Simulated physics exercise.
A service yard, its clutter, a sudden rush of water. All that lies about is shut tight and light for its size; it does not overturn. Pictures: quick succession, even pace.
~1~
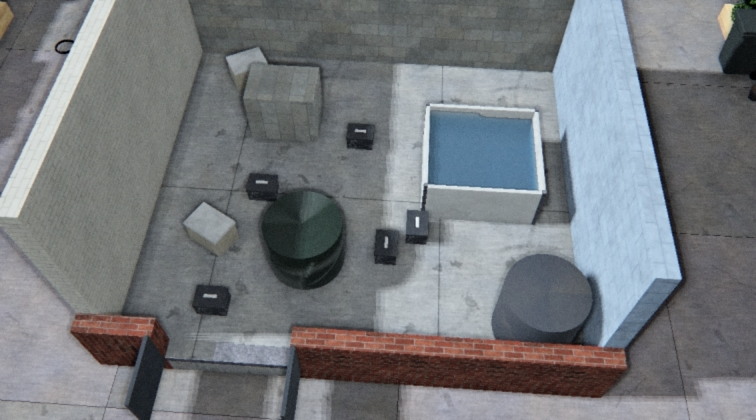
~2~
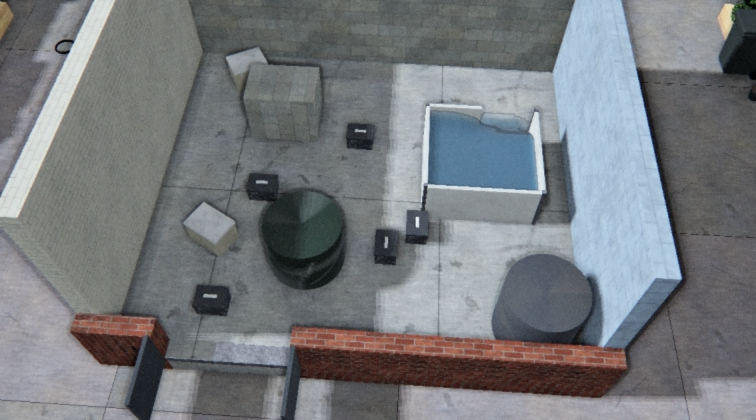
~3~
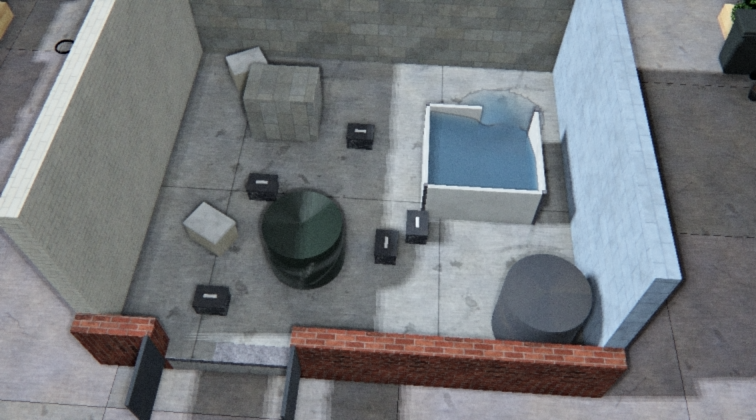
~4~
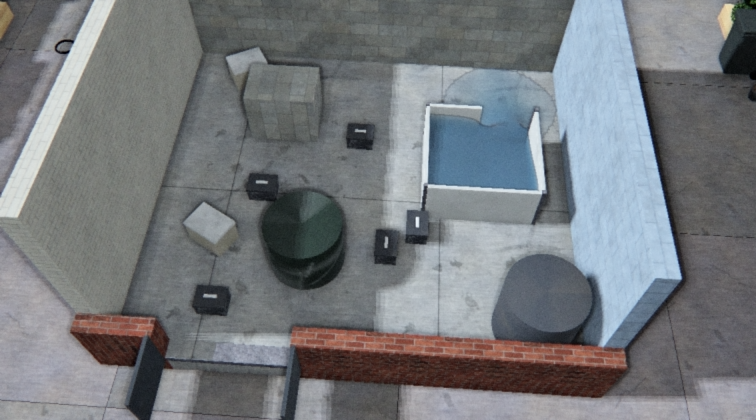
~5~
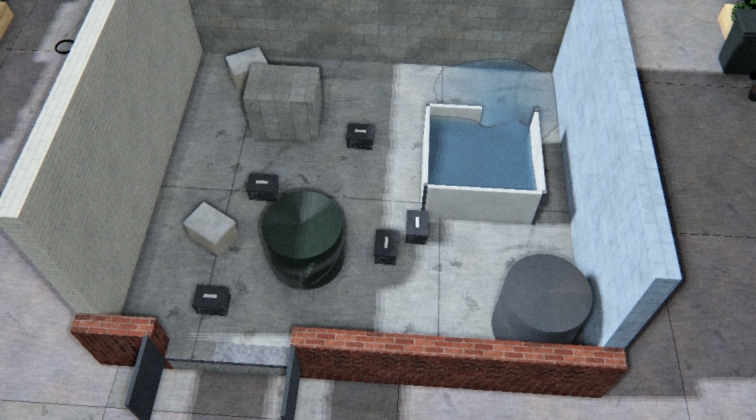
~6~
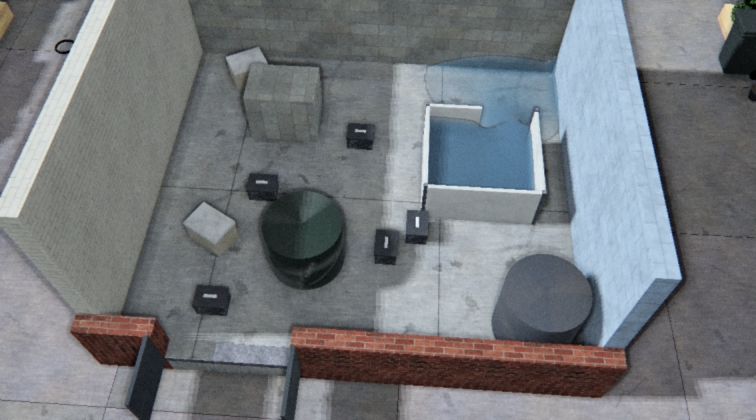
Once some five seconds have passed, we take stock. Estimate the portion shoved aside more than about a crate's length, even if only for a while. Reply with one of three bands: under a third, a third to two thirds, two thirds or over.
Under a third.
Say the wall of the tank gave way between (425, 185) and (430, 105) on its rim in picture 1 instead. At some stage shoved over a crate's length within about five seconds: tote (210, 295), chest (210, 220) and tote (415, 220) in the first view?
Each in turn, ends up that far off, ends up that far off, never travels that far.
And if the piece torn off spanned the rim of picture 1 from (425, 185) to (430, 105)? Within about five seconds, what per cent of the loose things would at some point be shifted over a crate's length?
Roughly 70 percent.
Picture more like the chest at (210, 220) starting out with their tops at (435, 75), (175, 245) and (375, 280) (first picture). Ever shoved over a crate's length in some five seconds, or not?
Taking them one at a time: Goes the distance; falls short; falls short.
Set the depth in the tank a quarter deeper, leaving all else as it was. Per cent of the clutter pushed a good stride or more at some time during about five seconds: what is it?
Something like 30 in a hundred of them.
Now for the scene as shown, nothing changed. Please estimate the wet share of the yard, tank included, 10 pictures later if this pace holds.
I make it 30 per cent.
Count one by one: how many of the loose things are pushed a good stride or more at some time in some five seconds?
So that is 1.
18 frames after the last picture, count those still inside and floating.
The total here is 1.
A moment on, 0 of 7 are well off their spots; 0 afloat.
Next, 0 of 7 are well off their spots; 0 afloat.
Later, 1 of 7 are well off their spots; 1 afloat.
In the end, 1 of 7 are well off their spots, and 1 have been at some point; 1 afloat.
